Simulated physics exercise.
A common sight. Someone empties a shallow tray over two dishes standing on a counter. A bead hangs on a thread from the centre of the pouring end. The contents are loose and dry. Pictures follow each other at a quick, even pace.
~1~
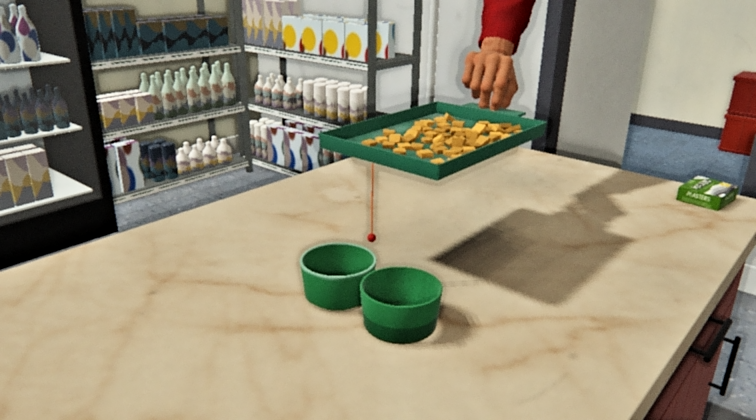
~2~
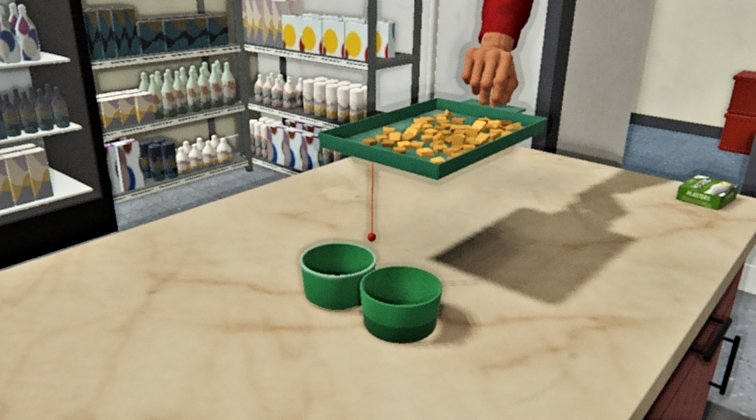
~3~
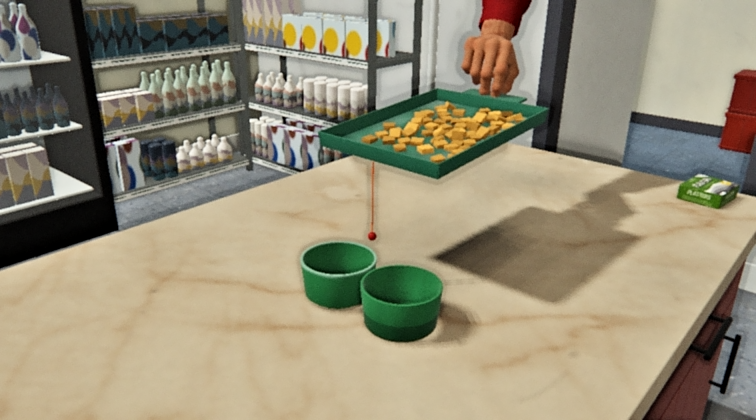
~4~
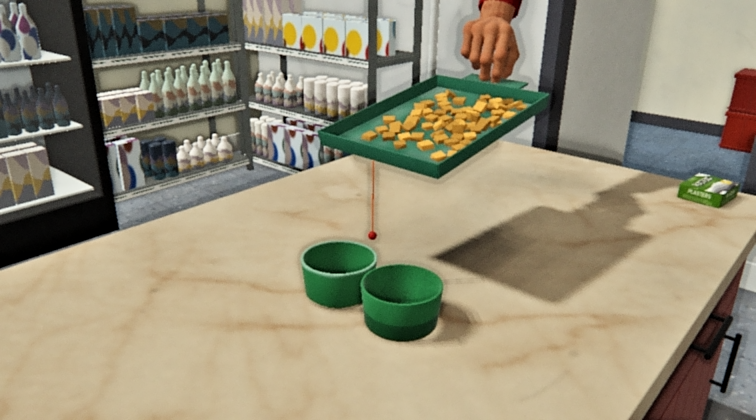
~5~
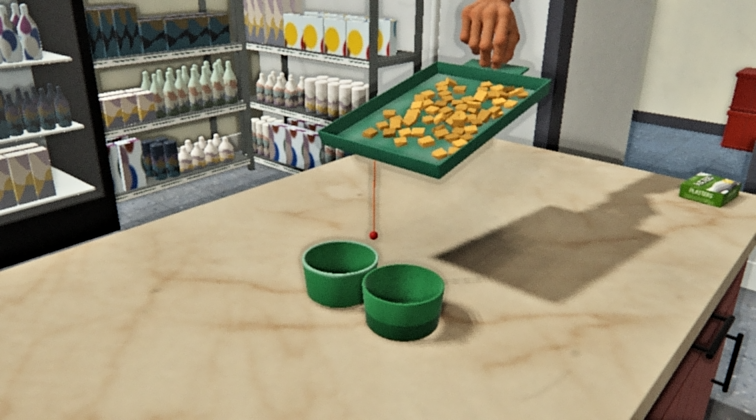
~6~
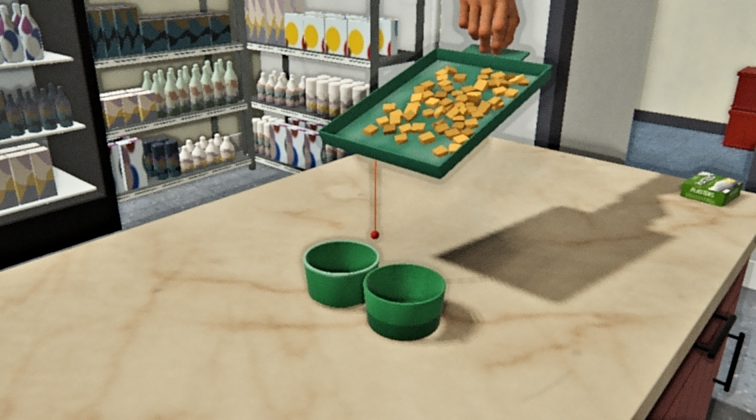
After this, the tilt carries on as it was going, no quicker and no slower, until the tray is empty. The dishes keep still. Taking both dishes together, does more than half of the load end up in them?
Yes, the dishes secure over fifty percent.
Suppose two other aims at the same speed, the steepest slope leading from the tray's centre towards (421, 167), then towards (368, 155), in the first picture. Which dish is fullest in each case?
Place one gives the rightmost dish, place two gives the leftmost dish.
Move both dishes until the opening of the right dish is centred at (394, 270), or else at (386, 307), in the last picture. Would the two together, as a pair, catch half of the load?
At the first place the larger part, at the second less than half.
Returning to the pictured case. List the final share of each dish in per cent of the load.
Final split: Left dish some 40 per cent, right dish some 40 per cent.
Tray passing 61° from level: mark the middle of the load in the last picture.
The load is centred around (406, 126).
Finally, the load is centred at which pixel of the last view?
I'd mark it at roughly (353, 298).
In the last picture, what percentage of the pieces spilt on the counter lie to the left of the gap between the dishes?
I reckon around 90 per cent.
Soon after the last picture, tray tipped steeply; nearly all on the tray; a stray few in the air.
A little later, tray tipped right over; most on the tray; a small part in the right dish; a small part in the left dish; a small part outside both; a stray few in the air.
Later still, tray tipped past a quarter turn; about a third in the right dish; about a third in the left dish; about a quarter outside both.
At rest, tray tipped past a quarter turn; about a third in the right dish; about a third in the left dish; about a quarter outside both.
